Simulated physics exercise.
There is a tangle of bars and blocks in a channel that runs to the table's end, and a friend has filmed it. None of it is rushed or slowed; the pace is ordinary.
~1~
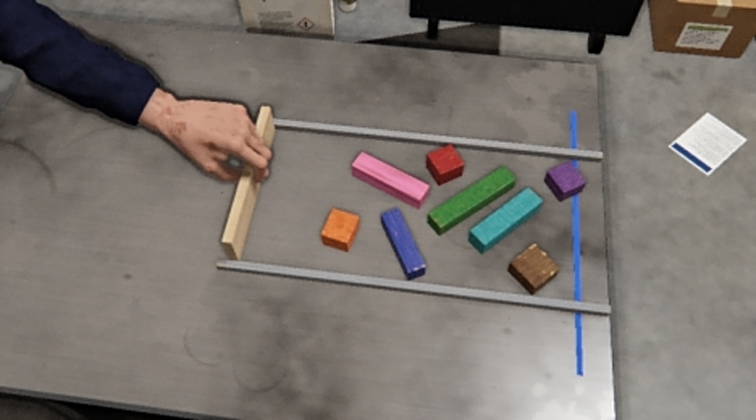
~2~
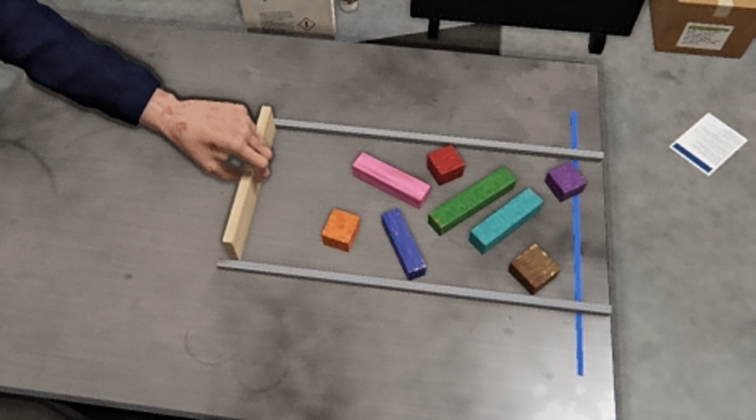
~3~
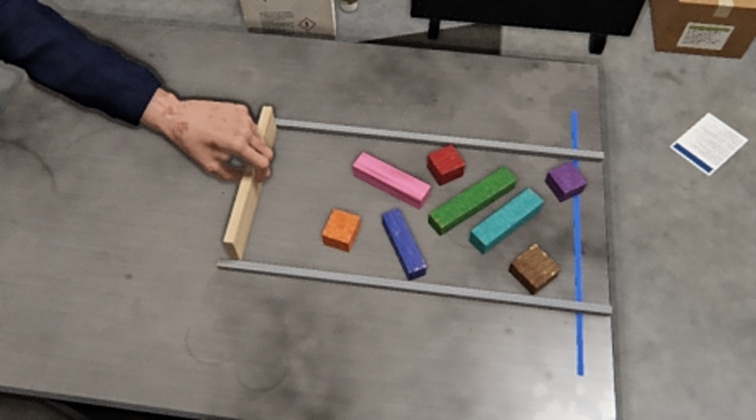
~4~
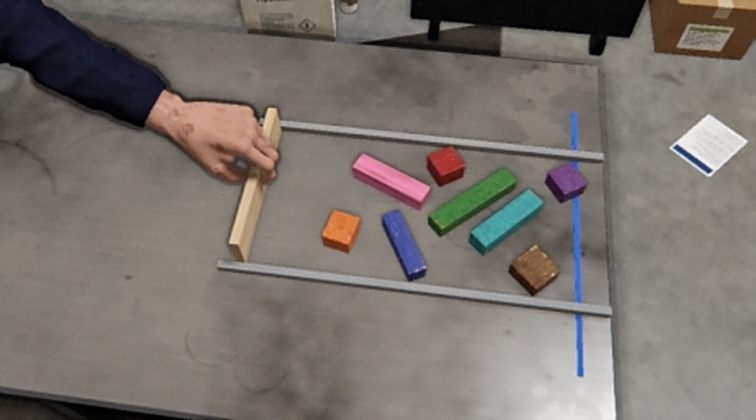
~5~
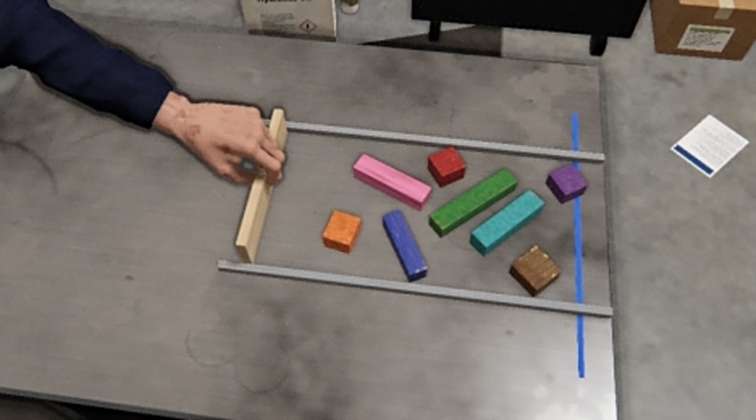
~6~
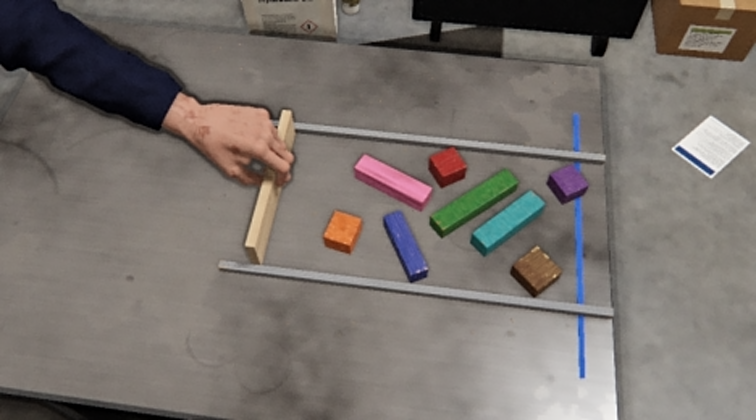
To begin with, a hand holds a wooden board upright at the left end of a channel between two grey rails, with colourful bars and blocks scattered beyond it. The hand then slides the board a short way right, while the pieces stay practically still, untouched by it.
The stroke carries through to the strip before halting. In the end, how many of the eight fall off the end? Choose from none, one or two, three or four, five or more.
Final count: Five or more.
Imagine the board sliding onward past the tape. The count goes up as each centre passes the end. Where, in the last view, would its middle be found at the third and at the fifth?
At (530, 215) for the third, at (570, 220) for the fifth.
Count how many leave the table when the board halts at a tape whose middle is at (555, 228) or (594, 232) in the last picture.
Ending up on the floor: First try 3, second try 6.
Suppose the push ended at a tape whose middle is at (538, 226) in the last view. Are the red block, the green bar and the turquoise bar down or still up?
The red block: It is still there. The green bar: It is gone. The turquoise bar: It is gone.
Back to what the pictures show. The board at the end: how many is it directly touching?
2 of them.
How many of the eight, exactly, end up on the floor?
The answer: 6 exactly.
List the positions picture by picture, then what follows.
In the first frame, purple block (565, 182); brown block (533, 269); turquoise bar (505, 221); board (251, 181); tape (576, 228).
In the second frame, brown block (534, 270); orange block (341, 231).
In the third frame, turquoise bar (506, 221); red block (446, 165).
In the fourth frame, purple block (566, 183); blue bar (404, 245).
In the fifth frame, brown block (535, 272); pink stick (392, 182).
In the sixth frame, purple block (567, 184); brown block (536, 272); turquoise bar (508, 223); board (272, 185); tape (579, 231).
Early on, none off yet; purple block at rest near (567, 184); brown block at rest near (536, 272); turquoise bar at rest near (508, 223).
A while later, none off yet; purple block at rest near (567, 184); brown block travelled a little near (554, 278); turquoise bar travelled a little near (548, 240).
Further along, one off so far; purple block travelled a little near (581, 179); brown block on its side near (627, 318); turquoise bar leaning a little near (623, 256).
Finally, the number that fall off is five or more; lost, pink stick, blue bar, green bar, turquoise bar, brown block and purple block.
